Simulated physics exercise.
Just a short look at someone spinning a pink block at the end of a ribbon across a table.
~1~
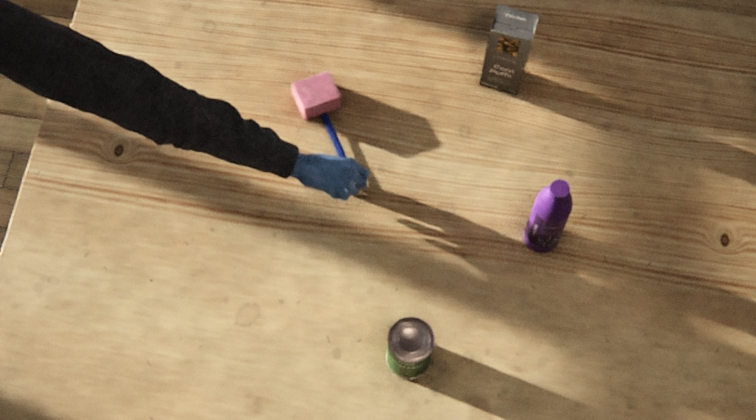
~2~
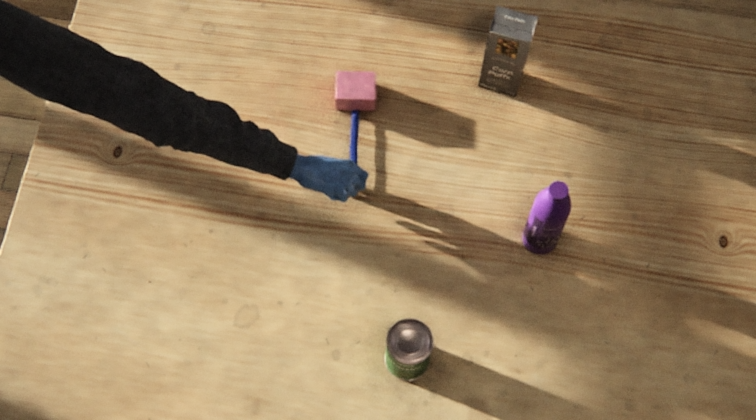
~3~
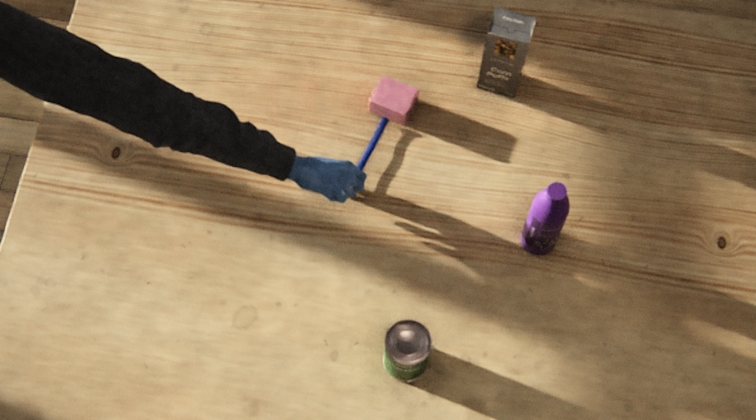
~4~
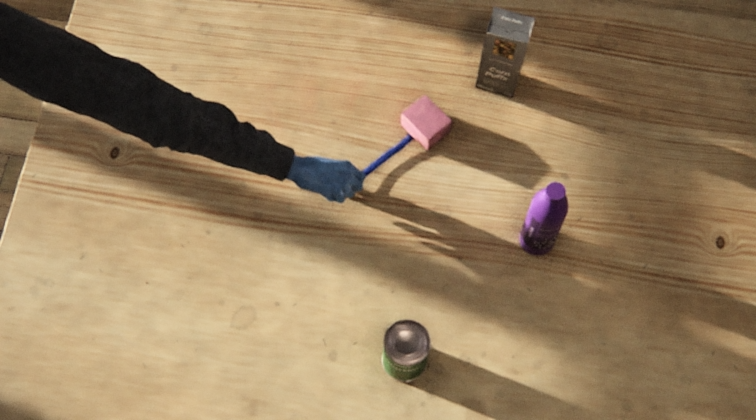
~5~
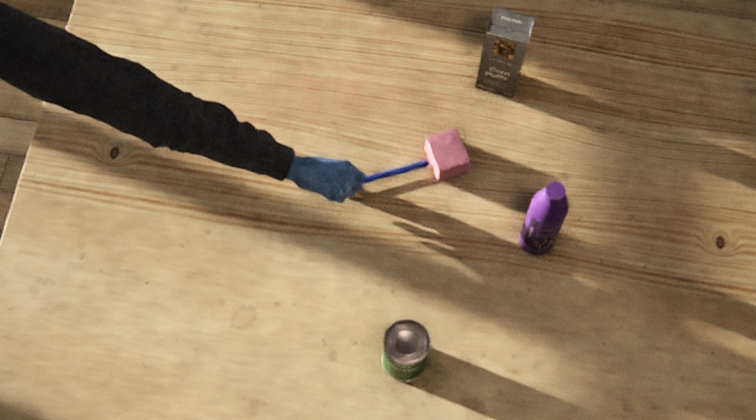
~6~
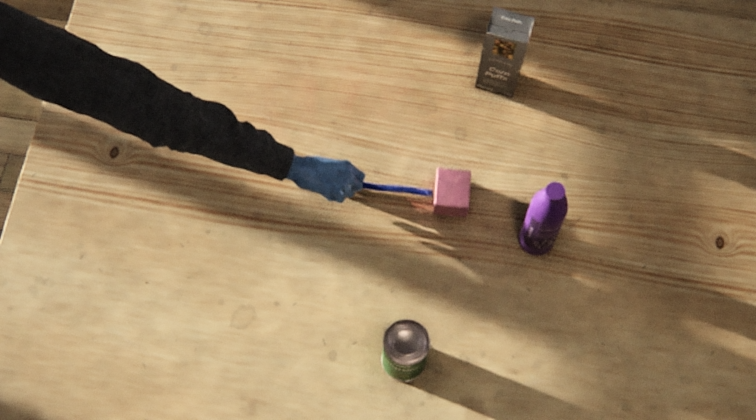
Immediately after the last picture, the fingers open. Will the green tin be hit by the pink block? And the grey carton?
As for the outcome, the green tin will be hit, the grey carton will not be hit.
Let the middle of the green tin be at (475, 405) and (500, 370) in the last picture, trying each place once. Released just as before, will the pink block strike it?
Not hit, then not hit.
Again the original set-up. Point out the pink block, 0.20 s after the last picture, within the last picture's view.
Somewhere about (427, 321), I'd say.
Then, 0.08 s later than the last view, block near (434, 268).
Then, 0.20 s later than the last view, block near (427, 321); green tin pushed aside.
Finally, block near (429, 322); green tin pushed aside. The green tin is struck and the grey carton remains clear.
